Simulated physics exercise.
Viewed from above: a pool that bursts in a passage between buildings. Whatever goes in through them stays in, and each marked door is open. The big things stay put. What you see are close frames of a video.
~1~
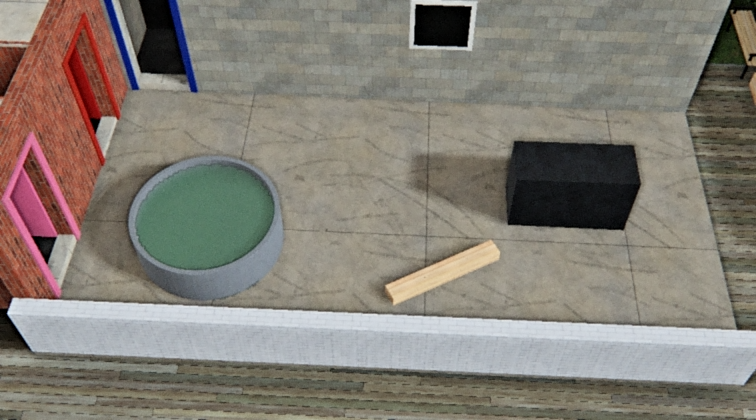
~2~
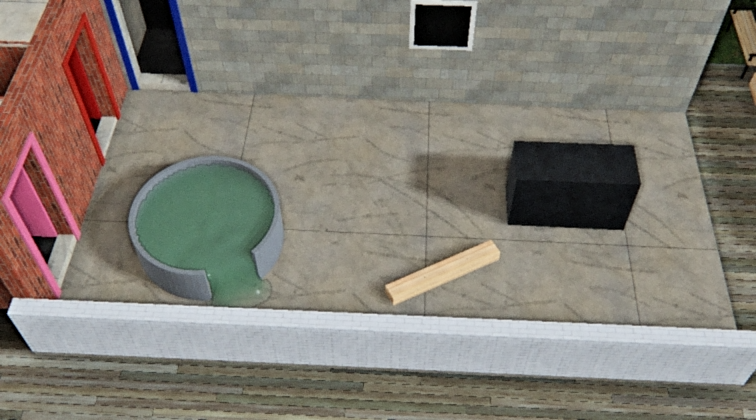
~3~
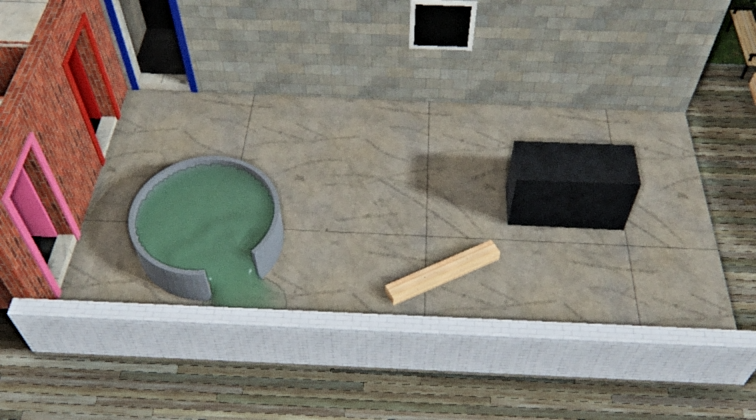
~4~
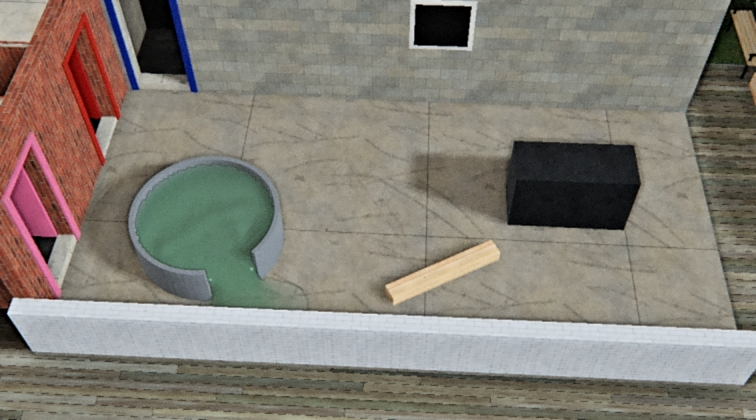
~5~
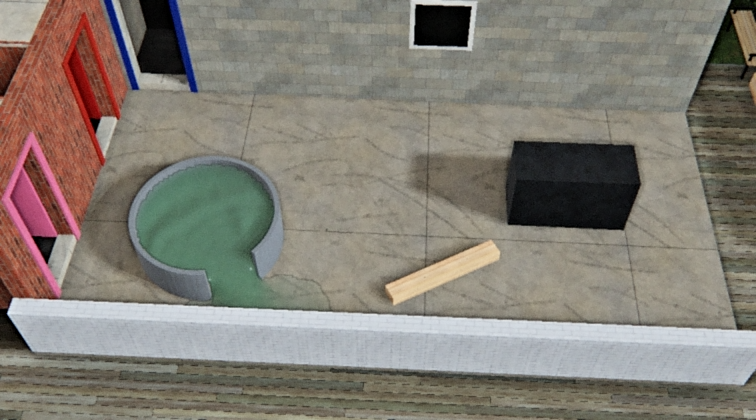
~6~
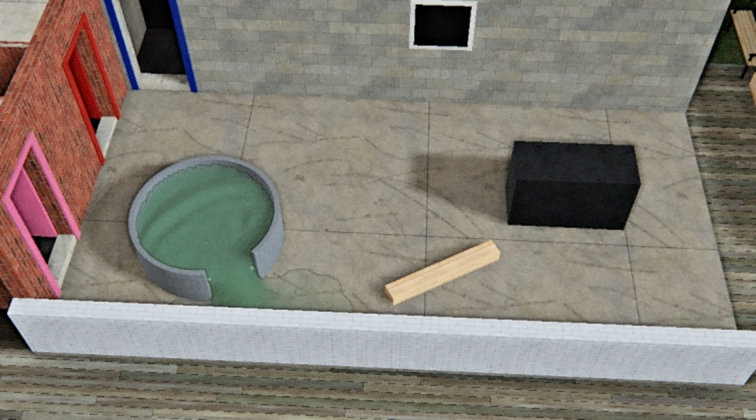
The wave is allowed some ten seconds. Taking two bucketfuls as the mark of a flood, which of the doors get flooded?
The pink door stays below the mark, the blue door stays below the mark, the red door stays below the mark.
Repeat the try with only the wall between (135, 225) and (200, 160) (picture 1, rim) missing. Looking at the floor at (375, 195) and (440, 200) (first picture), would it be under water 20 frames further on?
In order - first: Not reached, second: Not reached.
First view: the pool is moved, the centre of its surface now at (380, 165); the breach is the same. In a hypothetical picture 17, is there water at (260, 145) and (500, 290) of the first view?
I'd say still dry for the first and swamped for the second.
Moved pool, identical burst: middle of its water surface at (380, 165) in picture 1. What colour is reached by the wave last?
Door: The door marked blue.
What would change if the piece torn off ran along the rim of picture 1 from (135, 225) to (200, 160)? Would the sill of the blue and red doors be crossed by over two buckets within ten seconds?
Taking them in turn, the blue door overshoots, then the red door overshoots.
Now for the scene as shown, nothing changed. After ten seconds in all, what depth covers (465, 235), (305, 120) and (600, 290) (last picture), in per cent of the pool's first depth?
Respectively near 2, 4 and 4 per cent.
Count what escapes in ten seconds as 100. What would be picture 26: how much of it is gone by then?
Close to 10 per cent, I'd say.
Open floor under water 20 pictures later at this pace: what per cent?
Roughly 50 %.
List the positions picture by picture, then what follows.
In the first picture, still water in the round pool at (205, 215).
In the second picture, water pours out at (234, 281) and has run to a hidden place.
In the third picture, the front is at a hidden place, out from the gap at (234, 283).
In the fourth picture, the front is at a hidden place, out from the gap at (234, 283).
In the fifth picture, the front is at a hidden place, out from the gap at (234, 282).
In the sixth picture, the front is at a hidden place, out from the gap at (234, 282).
A moment on, water covers 15 % of the floor; the pink door not reached, the blue door not reached, the red door not reached.
Next, water covers 25 % of the floor; the pink door wet at the sill, nothing in, the blue door not reached, the red door not reached.
Then, water covers 50 % of the floor; the pink door under two buckets in, the blue door not reached, the red door wet at the sill, nothing in.
Later, water covers 70 % of the floor; the pink door under two buckets in, the blue door wet at the sill, nothing in, the red door wet at the sill, nothing in.
In the end, water covers 80 % of the floor; the pink door under two buckets in, the blue door wet at the sill, nothing in, the red door wet at the sill, nothing in.
